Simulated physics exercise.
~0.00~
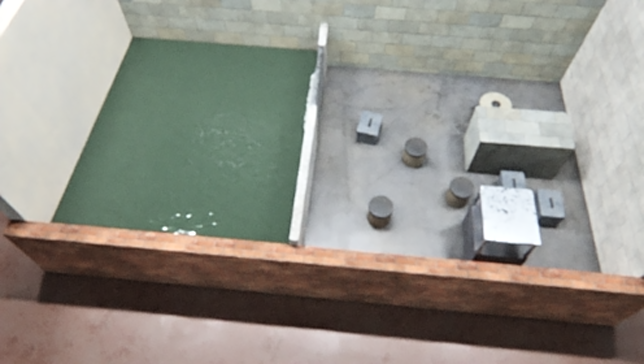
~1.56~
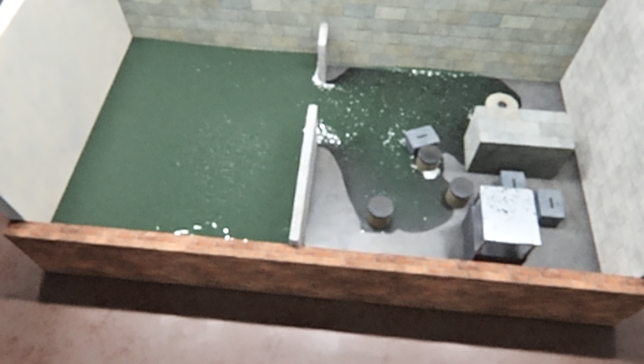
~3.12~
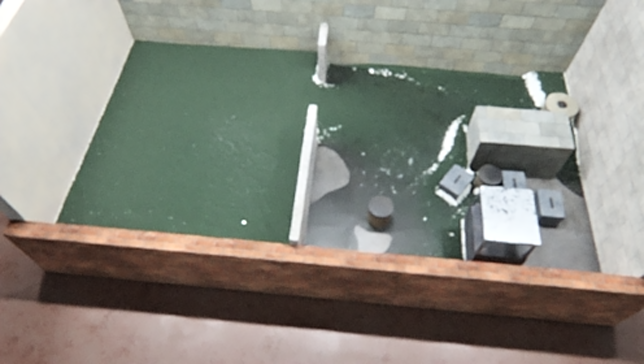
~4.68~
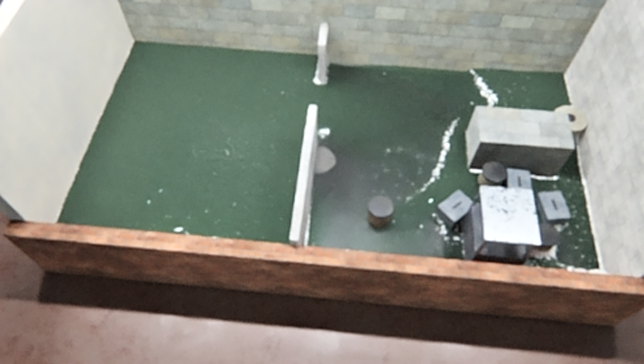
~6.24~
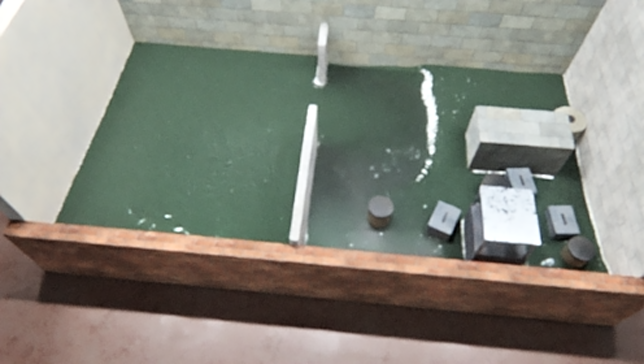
Two adjoining rooms with pale walls and a reddish-brown front wall are seen from above, the left one holding dark green water and the right one a dry grey floor. Small grey boxes, dark round tubs, a pale ring-shaped object and larger grey blocks stand on the right. A gap opens in the dividing wall, and water pours through it, spreading along the back. It pushes the ring, a box and tubs rightward and gradually covers the floor. At the end green water fills both rooms, with several objects shifted around the blocks and one tub still near the divider.
